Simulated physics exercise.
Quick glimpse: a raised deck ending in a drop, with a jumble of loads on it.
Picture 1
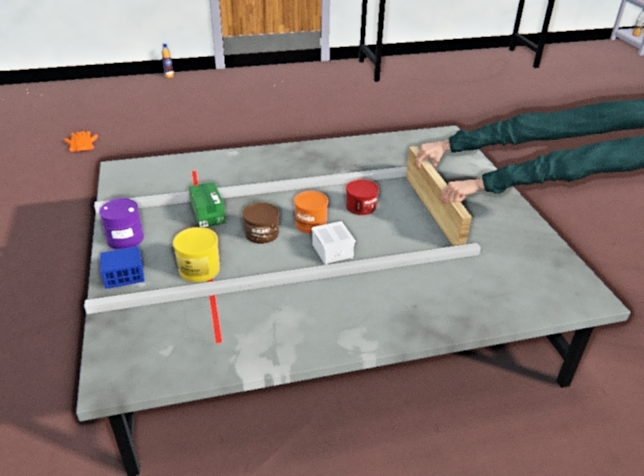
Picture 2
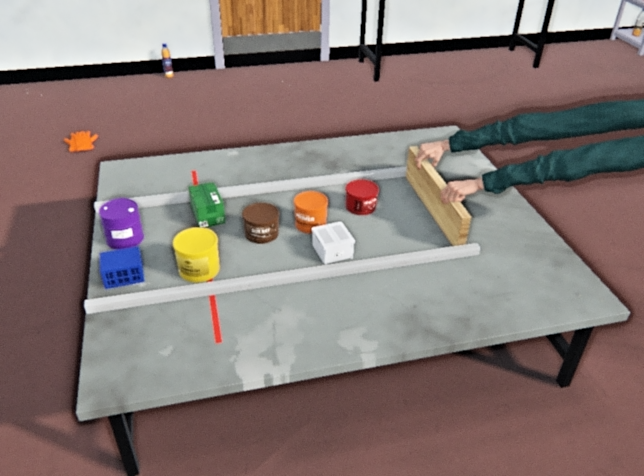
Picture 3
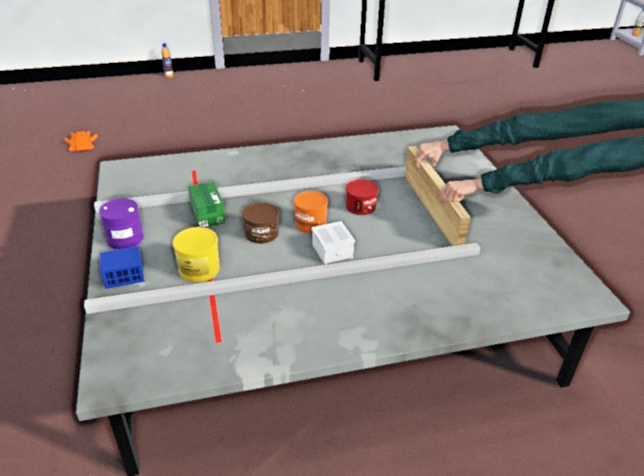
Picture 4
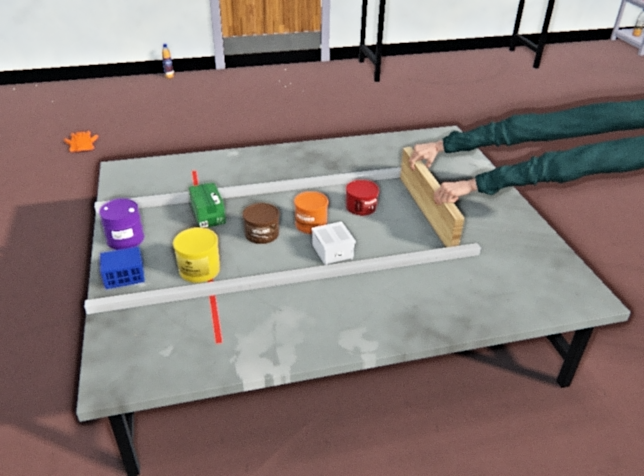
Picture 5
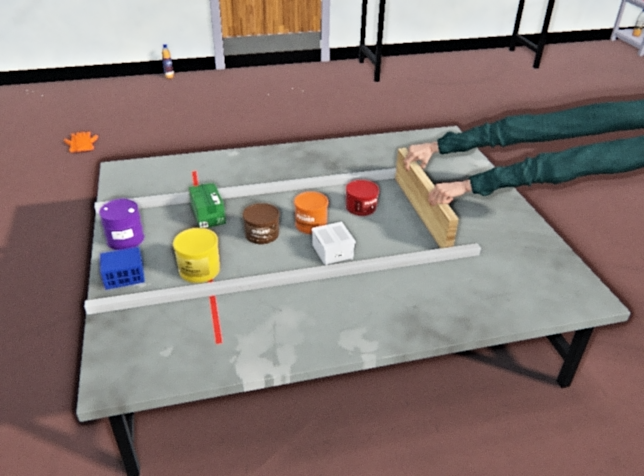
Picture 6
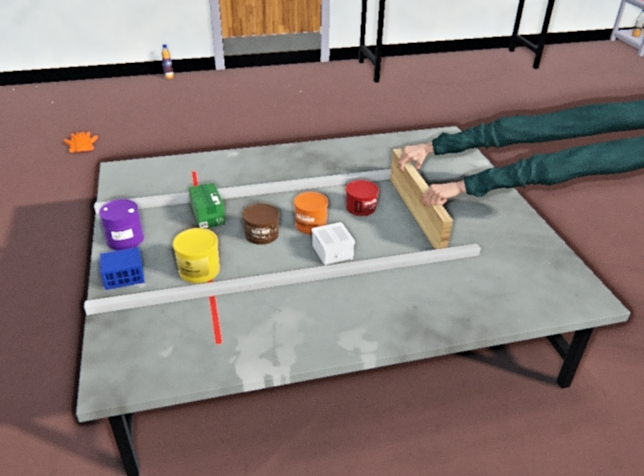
A wooden plank, held by two hands in dark green sleeves, slides slightly leftward between pale rails on a grey table, seen from above at an angle by a still camera. Purple and yellow tubs, a blue crate and a green item sit at left near red tape marks, with brown, orange and red tubs and a white box further right. Only the plank and arms move, slowly, without touching the motionless objects.
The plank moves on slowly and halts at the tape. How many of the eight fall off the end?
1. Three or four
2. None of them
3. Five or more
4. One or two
None of them.
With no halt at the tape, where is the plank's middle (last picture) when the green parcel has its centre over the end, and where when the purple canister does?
The green parcel puts it at (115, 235), the purple canister at (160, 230).
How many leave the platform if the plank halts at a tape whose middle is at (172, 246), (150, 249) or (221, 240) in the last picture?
Ground tally per try: 1 / 2 / 0.
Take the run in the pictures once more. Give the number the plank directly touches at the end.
Result: 3 in all.
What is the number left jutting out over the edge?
As for overhanging, the count is 0.
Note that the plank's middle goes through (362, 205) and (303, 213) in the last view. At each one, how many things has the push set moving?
I count 1 first and 4 after.
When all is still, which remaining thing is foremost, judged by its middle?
The blue crate is foremost.
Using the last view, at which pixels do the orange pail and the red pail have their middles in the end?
Roughly at (186, 238) and at (184, 220), in that order.
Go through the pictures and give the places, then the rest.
The first frame shows blue crate (122, 267); purple canister (122, 224); yellow pail (197, 255); plank (435, 195); tape (204, 241).
The second frame shows purple canister (122, 224); brown pail (261, 223).
The third frame shows yellow pail (197, 255); green parcel (207, 204).
The fourth frame shows blue crate (122, 268); red pail (362, 198).
The fifth frame shows purple canister (122, 225); white tote (333, 244).
The sixth frame shows blue crate (122, 268); purple canister (122, 225); yellow pail (197, 256); plank (418, 198); tape (204, 242).
Soon after, none off yet; blue crate at rest near (122, 268); purple canister at rest near (122, 225); yellow pail at rest near (197, 256).
At rest, the number that fall off is zero.
